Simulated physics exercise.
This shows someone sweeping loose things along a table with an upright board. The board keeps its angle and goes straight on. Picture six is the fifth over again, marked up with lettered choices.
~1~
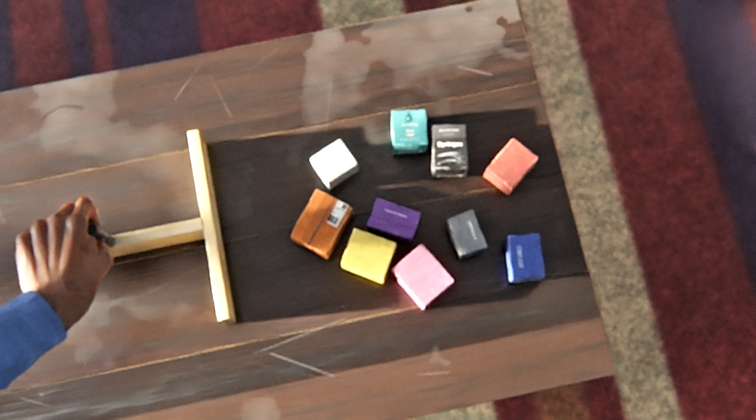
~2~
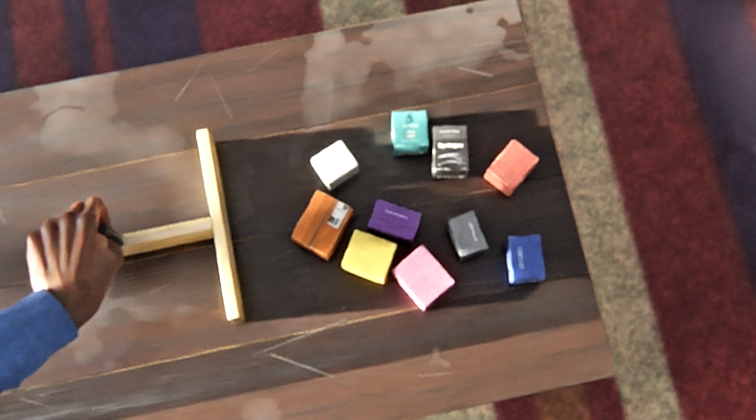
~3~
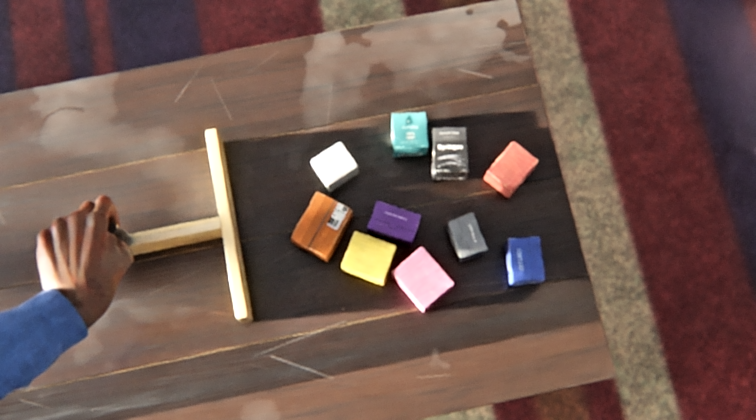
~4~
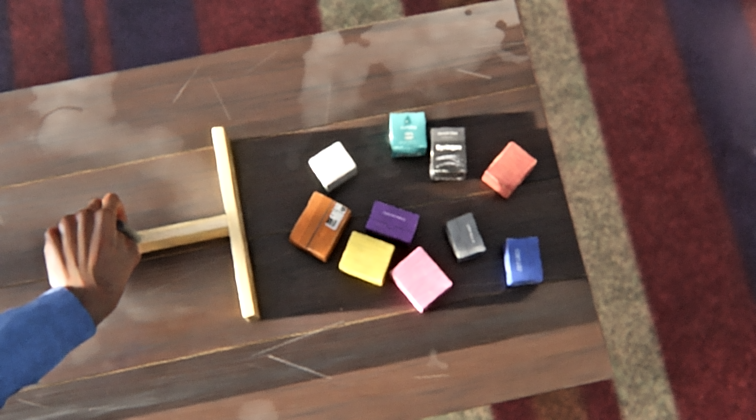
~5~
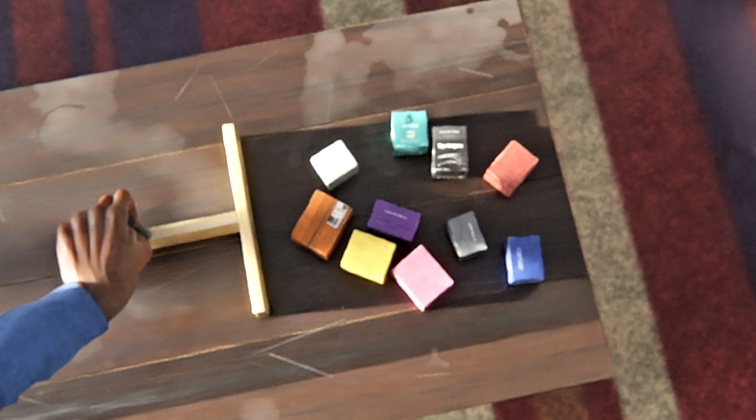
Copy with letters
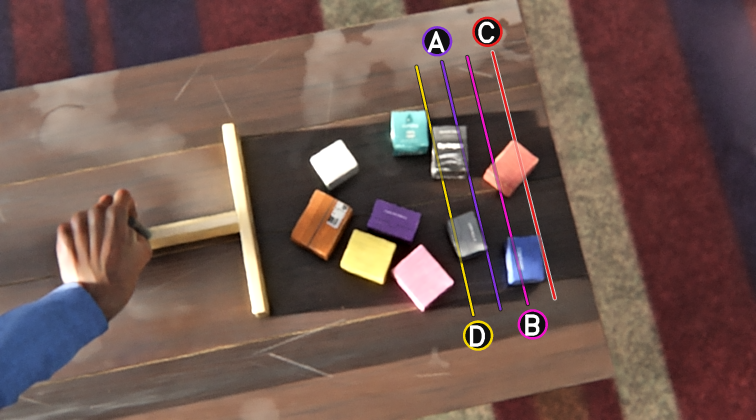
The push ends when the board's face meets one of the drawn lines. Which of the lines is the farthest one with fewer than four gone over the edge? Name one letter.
As far as mark B.
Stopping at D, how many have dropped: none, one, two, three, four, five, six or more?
By then, none.
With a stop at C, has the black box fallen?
Yes.
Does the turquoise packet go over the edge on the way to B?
No.
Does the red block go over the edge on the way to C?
Yes.
On the marked copy, A at (470, 181); B at (496, 176); C at (523, 171); D at (444, 186).
With B. Early on, board (335, 198); pink block (430, 282); white block (351, 158).
Further on, board (427, 180); blue packet (543, 269); red block (516, 172).
At the end, board (497, 166); black box over the edge; red block over the edge; two fallen.
As for the rest, A is within the limit but short; C drops four; D is within the limit but short.
